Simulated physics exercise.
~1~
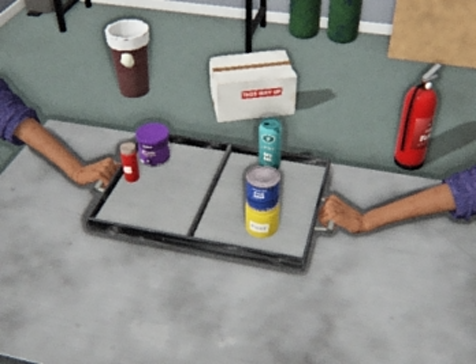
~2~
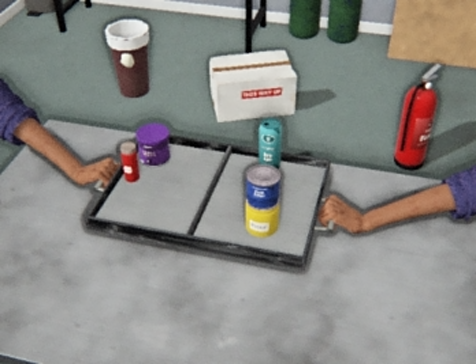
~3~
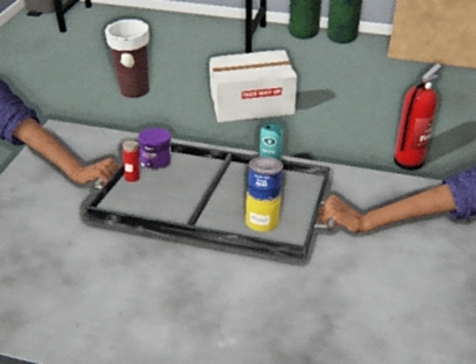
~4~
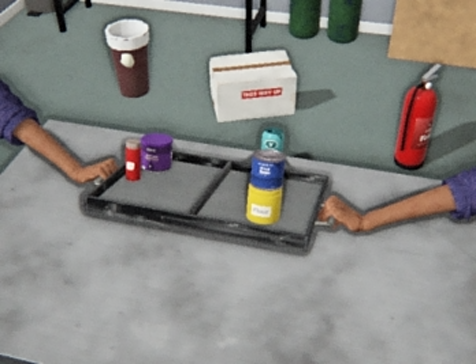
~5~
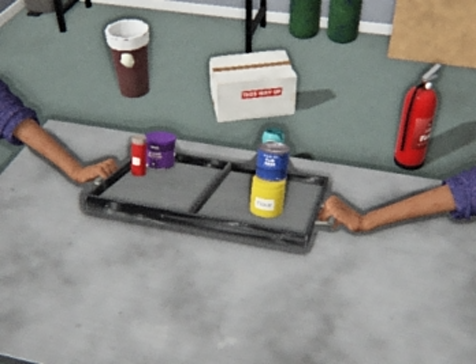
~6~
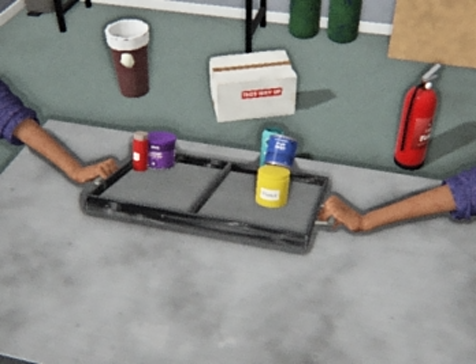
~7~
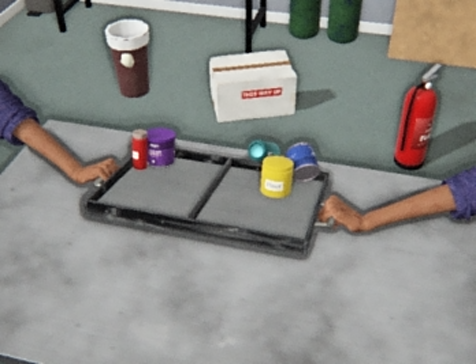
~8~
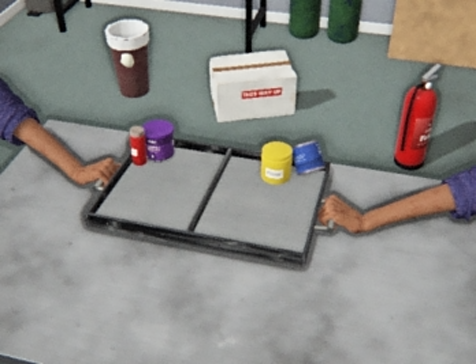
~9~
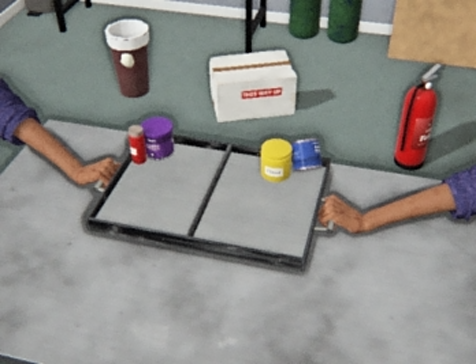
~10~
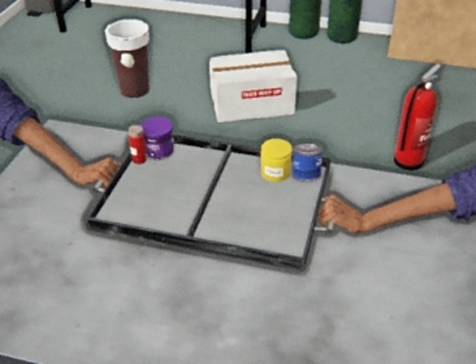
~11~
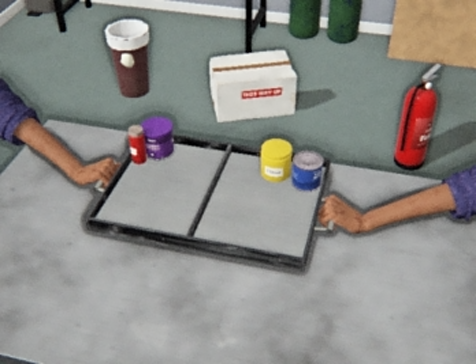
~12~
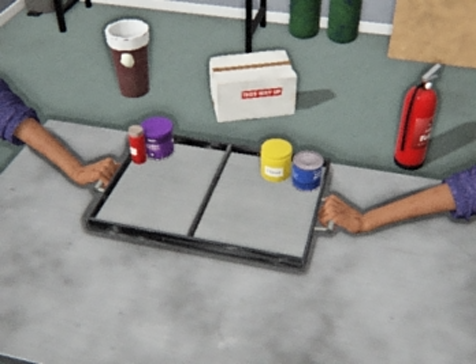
We see two hands tilt a divided tray away from the viewer and level it again; the yellow jar slides to the far rim, the blue tin stacked on it tumbles off to the right but stays aboard, and the turquoise can goes over the far edge, leaving four containers.
